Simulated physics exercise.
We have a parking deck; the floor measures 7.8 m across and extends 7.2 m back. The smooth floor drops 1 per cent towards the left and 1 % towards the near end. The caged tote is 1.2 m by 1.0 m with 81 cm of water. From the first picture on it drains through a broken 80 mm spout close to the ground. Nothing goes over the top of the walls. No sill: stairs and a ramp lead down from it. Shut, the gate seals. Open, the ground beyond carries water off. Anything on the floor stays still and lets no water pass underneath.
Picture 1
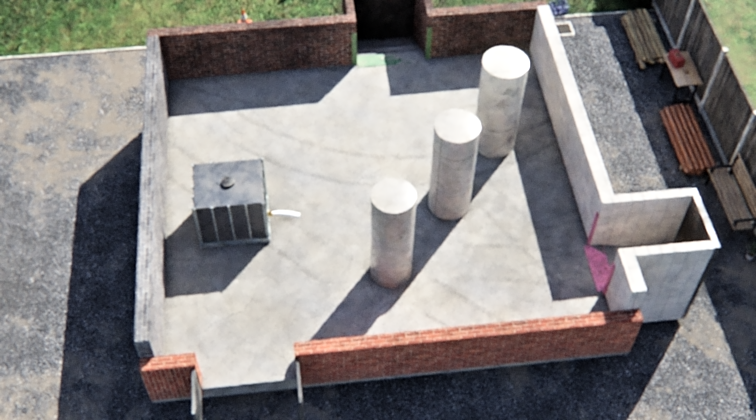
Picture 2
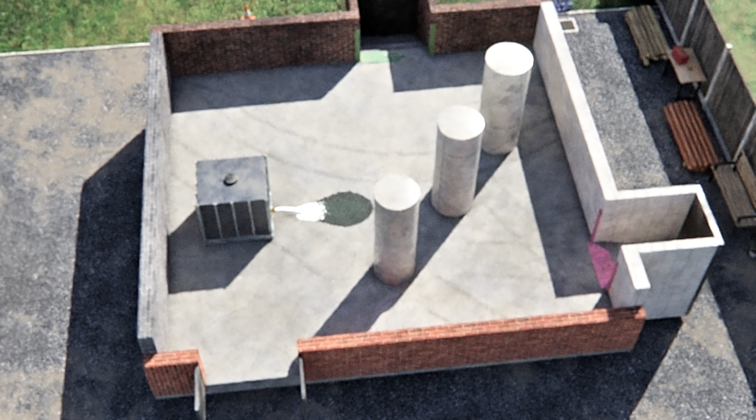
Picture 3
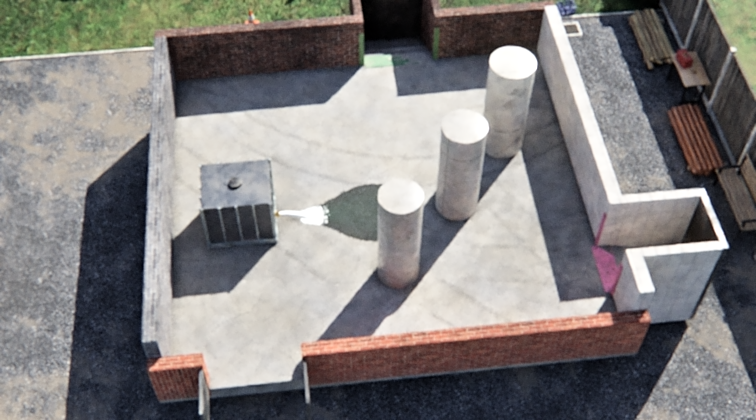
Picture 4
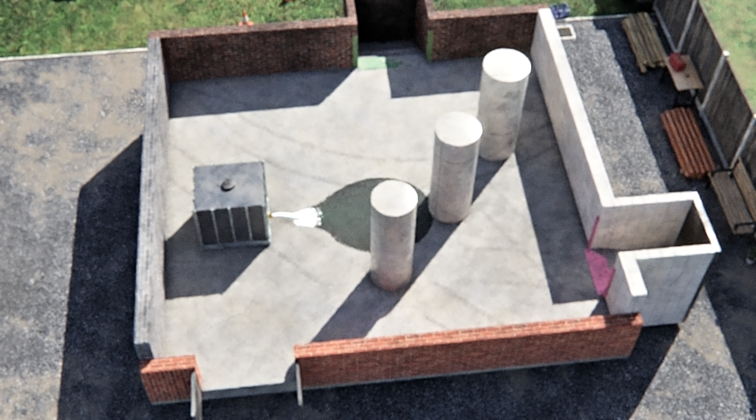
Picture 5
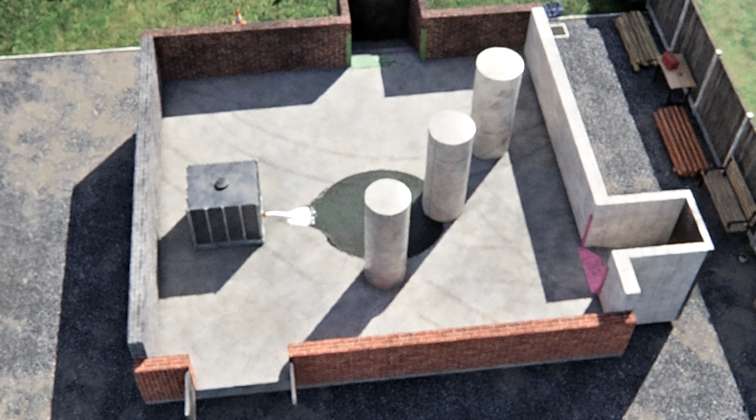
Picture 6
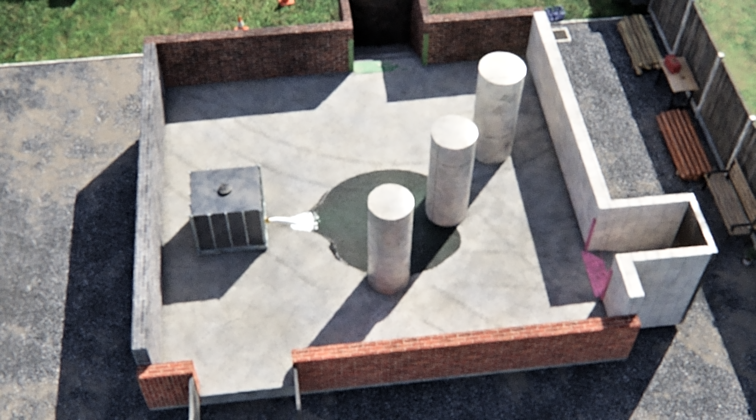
A walled parking deck gets wet as water jets rightward from a dark tote and spreads around pillars.
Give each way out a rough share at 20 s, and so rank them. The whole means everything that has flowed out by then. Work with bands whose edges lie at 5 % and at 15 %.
By band, the gate receives under 5 %; the stairwell (marked green) receives less than 5 %; the basement ramp (marked pink) receives under 5 %.
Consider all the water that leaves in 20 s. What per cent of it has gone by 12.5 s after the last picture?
It comes to around 5 percent.
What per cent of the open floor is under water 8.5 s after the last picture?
About 25 percent.
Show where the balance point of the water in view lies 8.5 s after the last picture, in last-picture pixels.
Close to (402, 246) in the last picture.
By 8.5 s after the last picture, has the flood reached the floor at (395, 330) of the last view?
Soaked.
Then, 1.5 s after the last picture water covers 10 % of the floor and is deepest (3 cm) near (420, 216); gone so far, the gate 0 %, the stairwell (marked green) 0 %, the basement ramp (marked pink) 0 %.
Then, 4.5 s after the last picture water covers 15 % of the floor and is deepest (3 cm) near (297, 220); gone so far, the gate 0 %, the stairwell (marked green) 0 %, the basement ramp (marked pink) 0 %.
Then, 8.5 s after the last picture water covers 25 % of the floor and is deepest (3 cm) near (297, 220); gone so far, the gate 0 %, the stairwell (marked green) 0 %, the basement ramp (marked pink) 0 %.
Then, 12.5 s after the last picture water covers 35 % of the floor and is deepest (3 cm) near (297, 220); gone so far, the gate 0 %, the stairwell (marked green) 0 %, the basement ramp (marked pink) 0 %.
Then, 16.5 s after the last picture water covers 40 % of the floor and is deepest (3 cm) near (297, 220); gone so far, the gate 3 %, the stairwell (marked green) 0 %, the basement ramp (marked pink) 0 %.
